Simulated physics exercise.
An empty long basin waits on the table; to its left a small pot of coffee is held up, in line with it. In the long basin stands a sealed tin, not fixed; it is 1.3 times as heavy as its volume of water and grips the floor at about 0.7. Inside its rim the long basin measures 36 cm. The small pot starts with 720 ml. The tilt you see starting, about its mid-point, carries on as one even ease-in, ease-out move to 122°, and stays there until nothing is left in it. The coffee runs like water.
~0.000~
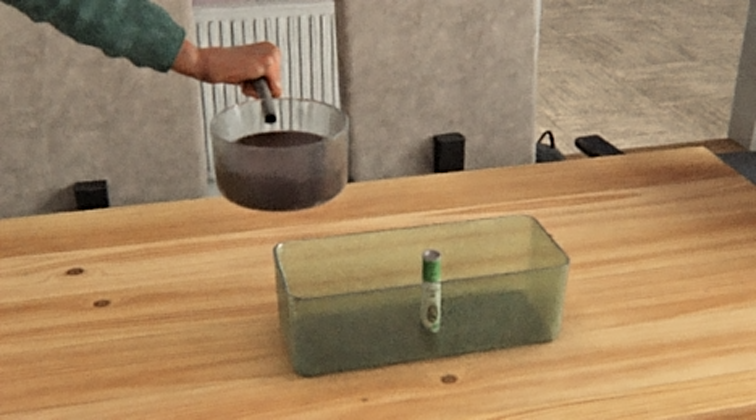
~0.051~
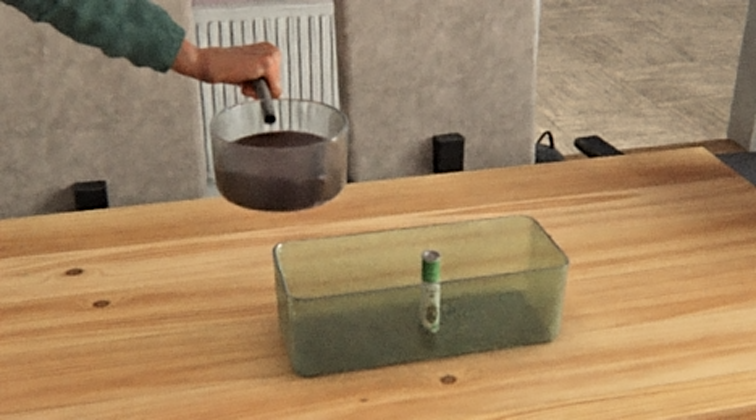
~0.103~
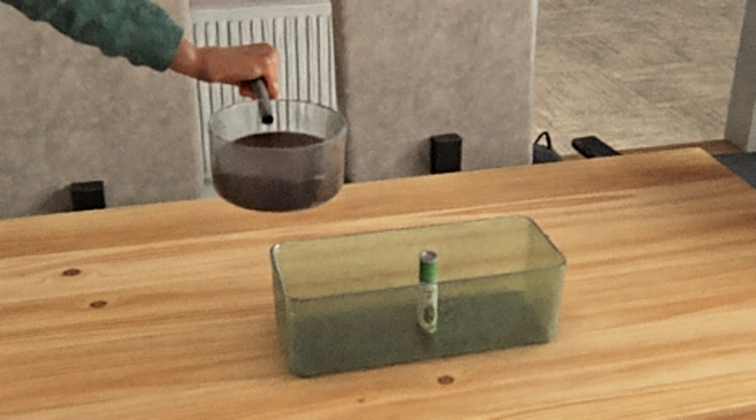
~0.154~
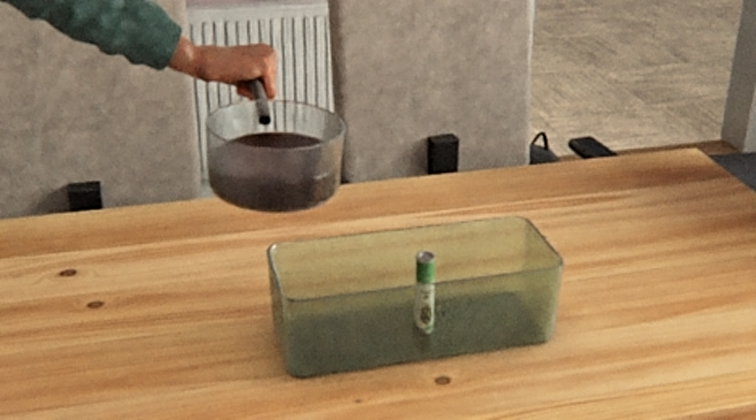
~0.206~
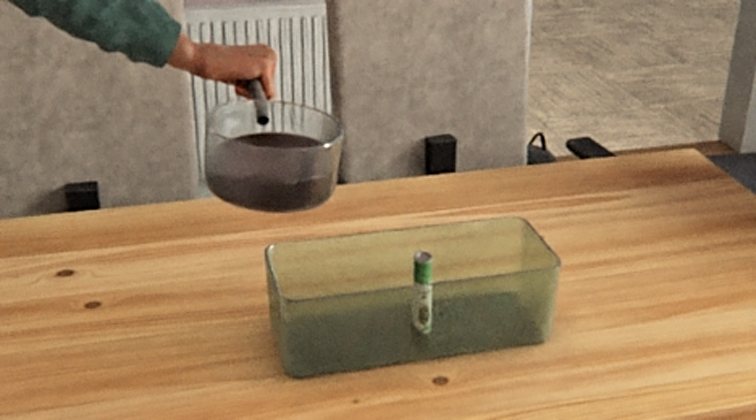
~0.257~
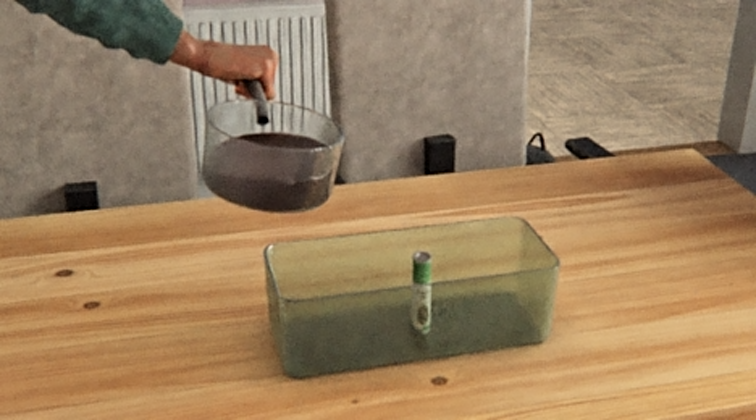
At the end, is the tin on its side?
The tin keeps standing.
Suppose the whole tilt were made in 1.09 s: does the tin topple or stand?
Then it remains upright.
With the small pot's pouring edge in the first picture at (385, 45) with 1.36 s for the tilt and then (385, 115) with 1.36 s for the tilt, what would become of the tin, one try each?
First it goes over; then it keeps standing.
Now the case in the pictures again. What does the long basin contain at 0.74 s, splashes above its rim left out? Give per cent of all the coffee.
About 4 per cent.
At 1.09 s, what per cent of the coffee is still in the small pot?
Near 8 in a hundred.
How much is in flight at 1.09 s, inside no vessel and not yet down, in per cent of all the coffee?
Some 10 per cent.
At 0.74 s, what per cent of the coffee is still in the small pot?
Some 66 per cent.
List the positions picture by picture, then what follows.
The first picture shows tilt 0°; pouring edge (346, 118); surface from (216, 158) to (342, 147); the long basin's rim runs from (281, 272) to (552, 239); the tin's top is at (432, 258).
The second picture shows tilt 0°; pouring edge (346, 119); surface from (216, 159) to (342, 148).
The third picture shows tilt 2°; pouring edge (344, 121); surface from (213, 159) to (340, 148).
The fourth picture shows tilt 4°; pouring edge (342, 123); surface from (210, 159) to (336, 149).
The fifth picture shows tilt 7°; pouring edge (341, 127); surface from (207, 160) to (334, 149).
The sixth picture shows tilt 10°; pouring edge (341, 131); surface from (205, 159) to (333, 150).
By 0.74 s the tilt is 69° and 66 per cent is still to pour; the tin stands where it began.
By 1.09 s the tilt is 111° and 8 per cent is still to pour; the tin stands where it began.
By 1.46 s the tilt is 122° and 0 per cent is still to pour; the tin stands where it began.
By 1.86 s the tilt is 122° and 0 per cent is still to pour; the tin stands where it began.
At rest the tin stands where it began.
